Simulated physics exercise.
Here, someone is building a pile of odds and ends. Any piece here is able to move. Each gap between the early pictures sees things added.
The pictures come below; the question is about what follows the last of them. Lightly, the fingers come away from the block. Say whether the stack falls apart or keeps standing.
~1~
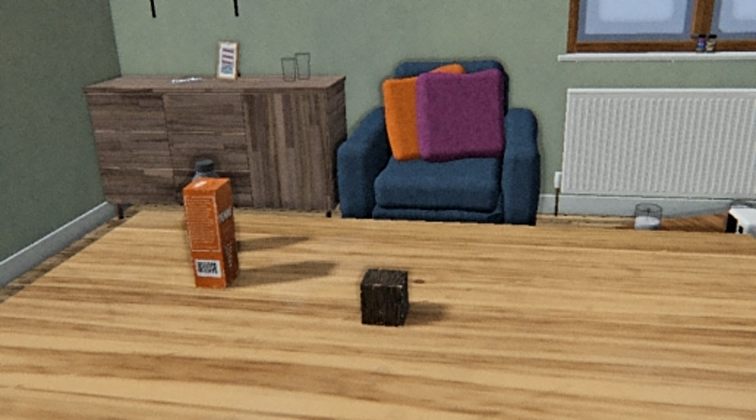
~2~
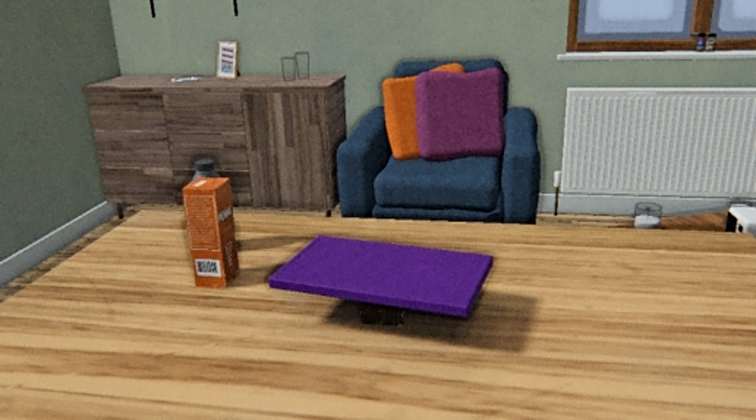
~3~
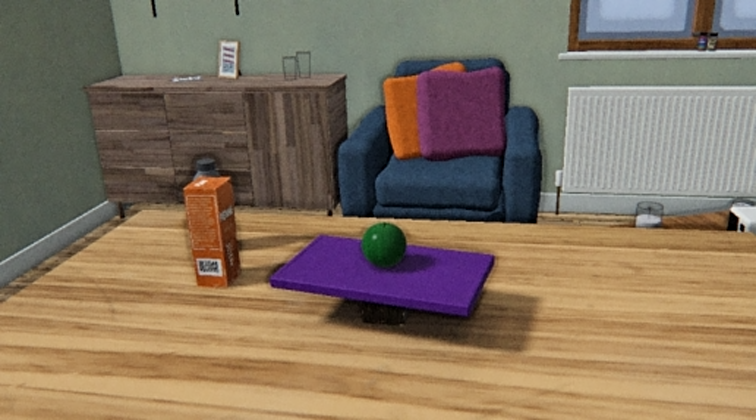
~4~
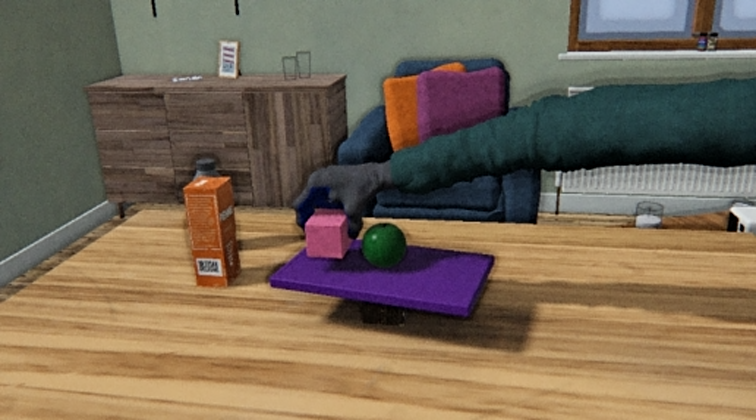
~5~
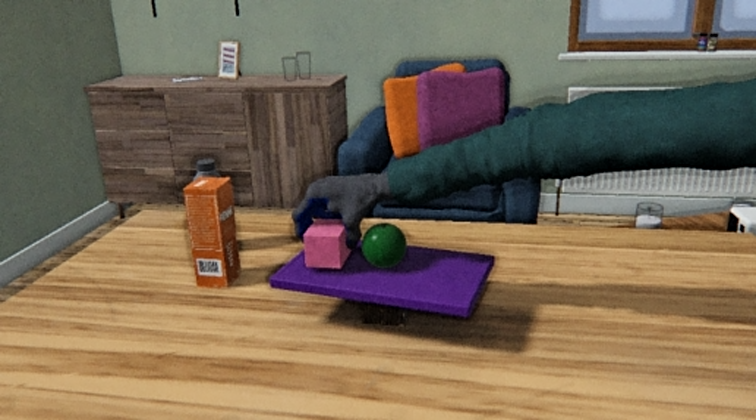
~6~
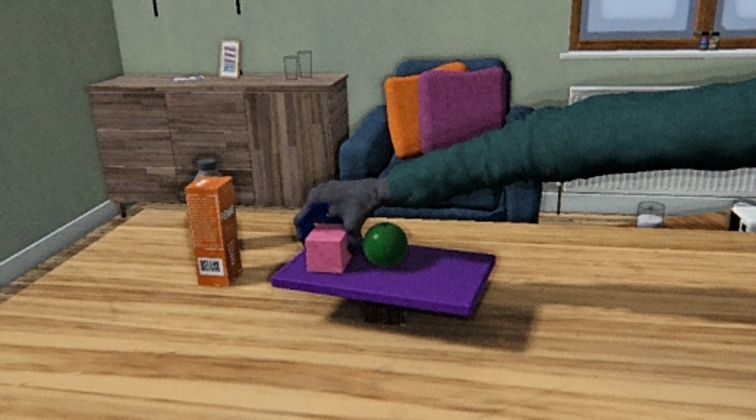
The stack keeps standing.
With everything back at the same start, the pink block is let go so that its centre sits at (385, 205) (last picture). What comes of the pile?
Observed: Pile falls.
Then, 0.50 s on from there, no change.
Then, 1.30 s on from there, pink block resting near (330, 247).
In the end, all 6 unmoved. At the end, from the last picture's camera, pink block near (330, 247). The pile keeps its balance.
